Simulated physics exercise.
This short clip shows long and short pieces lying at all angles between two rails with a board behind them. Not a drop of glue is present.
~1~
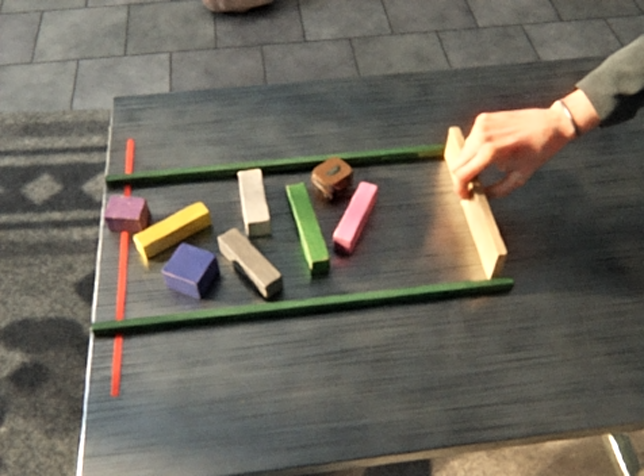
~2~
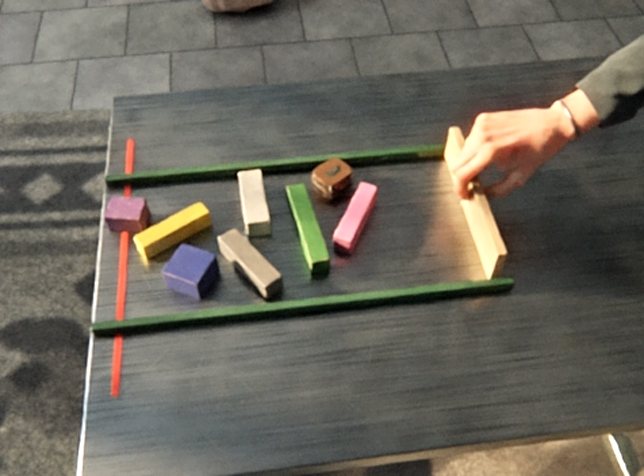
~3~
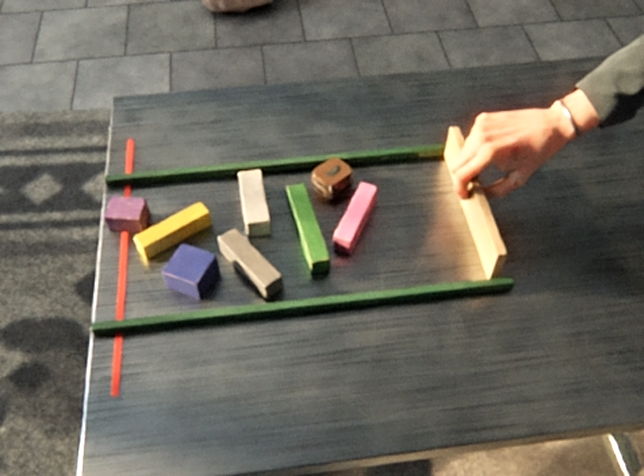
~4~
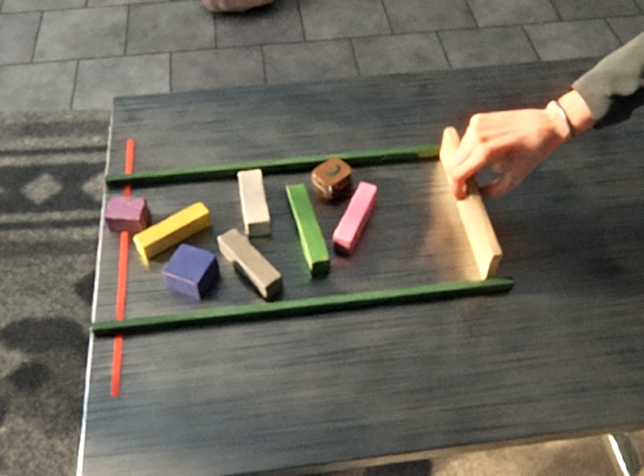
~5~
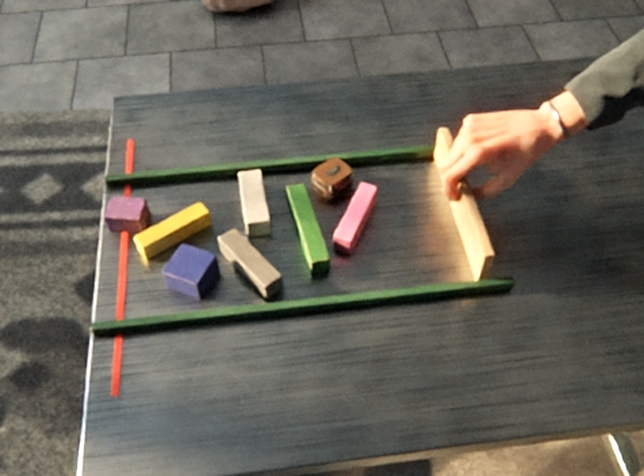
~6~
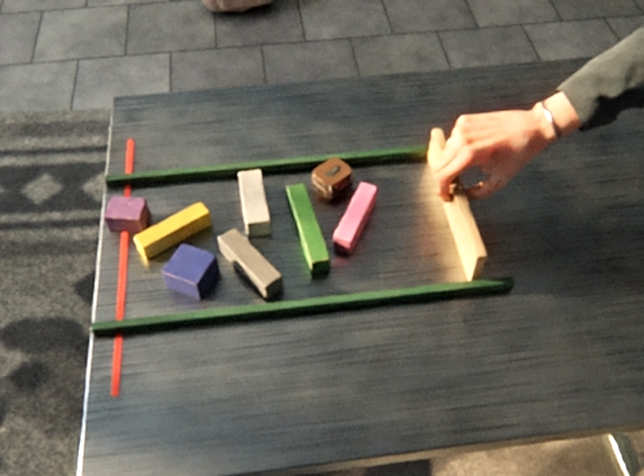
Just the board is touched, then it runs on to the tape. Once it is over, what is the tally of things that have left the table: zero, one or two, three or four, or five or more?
The count of pieces that drop is at least five, then.
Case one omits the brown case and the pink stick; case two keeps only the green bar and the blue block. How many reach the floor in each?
The count is 5 in one try and 3 in the other, in that order.
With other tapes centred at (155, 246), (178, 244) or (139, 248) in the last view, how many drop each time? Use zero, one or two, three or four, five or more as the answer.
Three or four; either one or two; at least five.
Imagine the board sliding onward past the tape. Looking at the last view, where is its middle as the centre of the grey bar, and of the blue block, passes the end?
The middle is at (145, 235) when it's the grey bar, and at (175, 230) when it's the blue block.
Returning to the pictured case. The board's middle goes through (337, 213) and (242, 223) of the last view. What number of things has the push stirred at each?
The number moved is 3 and then 7.
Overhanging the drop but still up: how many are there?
That comes to 1 of them.
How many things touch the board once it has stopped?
It's 2 of them.
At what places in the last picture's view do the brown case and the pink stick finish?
They end up close to (109, 192) and (113, 243).
Soon after, none off yet; purple block at rest near (127, 215); yellow bar at rest near (174, 231); blue block at rest near (191, 271).
At rest, the number that fall off is five or more; fallen, green bar, white bar, grey bar, blue block, yellow bar and purple block.
